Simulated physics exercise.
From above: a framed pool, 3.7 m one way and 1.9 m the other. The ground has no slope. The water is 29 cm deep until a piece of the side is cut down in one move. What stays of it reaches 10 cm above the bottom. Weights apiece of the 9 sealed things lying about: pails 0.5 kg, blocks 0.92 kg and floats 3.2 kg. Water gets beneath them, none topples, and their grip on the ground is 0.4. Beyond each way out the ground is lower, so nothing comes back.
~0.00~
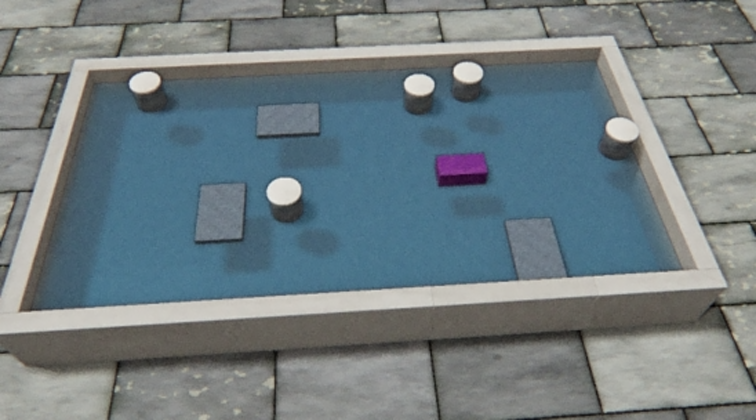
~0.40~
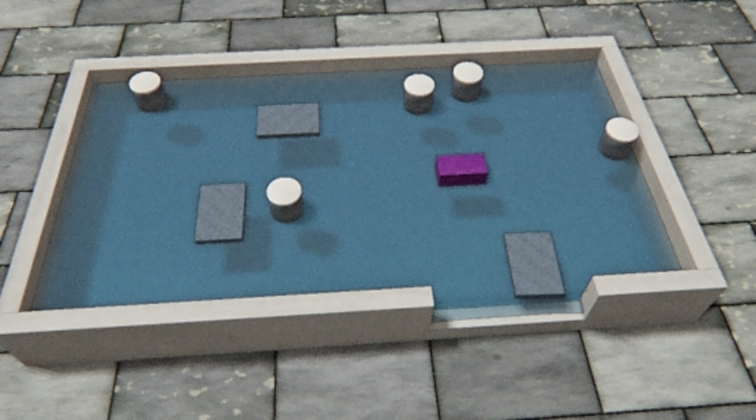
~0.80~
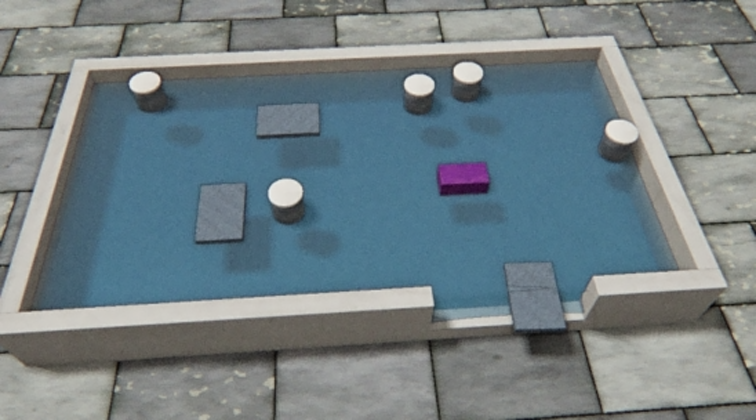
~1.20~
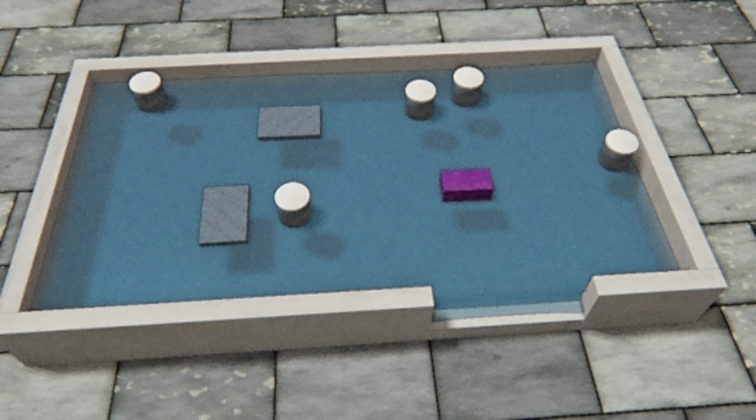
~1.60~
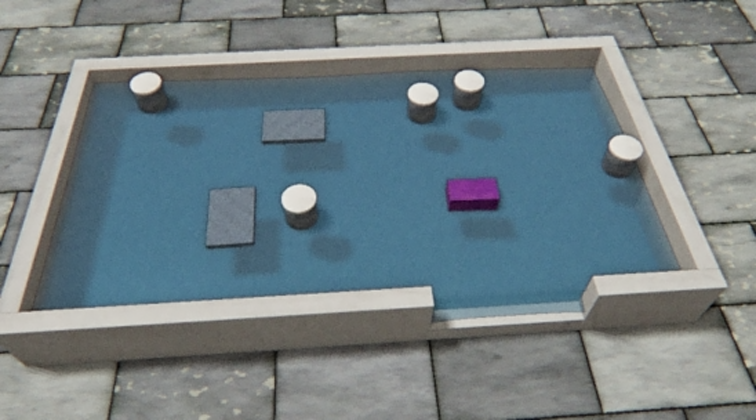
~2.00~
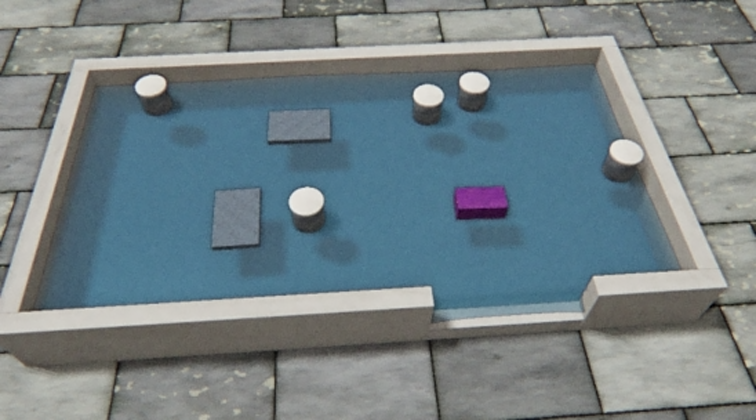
A gap opens in a pool's front wall, a gray slab slides out, and other floating pieces drift slightly.
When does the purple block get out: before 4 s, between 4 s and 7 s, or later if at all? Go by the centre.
It leaves between the two times.
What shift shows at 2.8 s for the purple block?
Roughly 40 cm by then.
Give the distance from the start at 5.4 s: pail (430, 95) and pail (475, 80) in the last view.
In turn: 30 cm, 20 cm.
After 2.8 s the purple block is near (496, 208), 0.4 m from its start, afloat; 1 of 9 are out; 8 afloat.
After 5.4 s the purple block has gone out (at 5.2 s); 2 of 9 are out; 7 afloat.
After 8.0 s the purple block has gone out (at 5.2 s); 2 of 9 are out; 7 afloat.
After 12.0 s the purple block has gone out (at 5.2 s); 3 of 9 are out; 6 afloat.
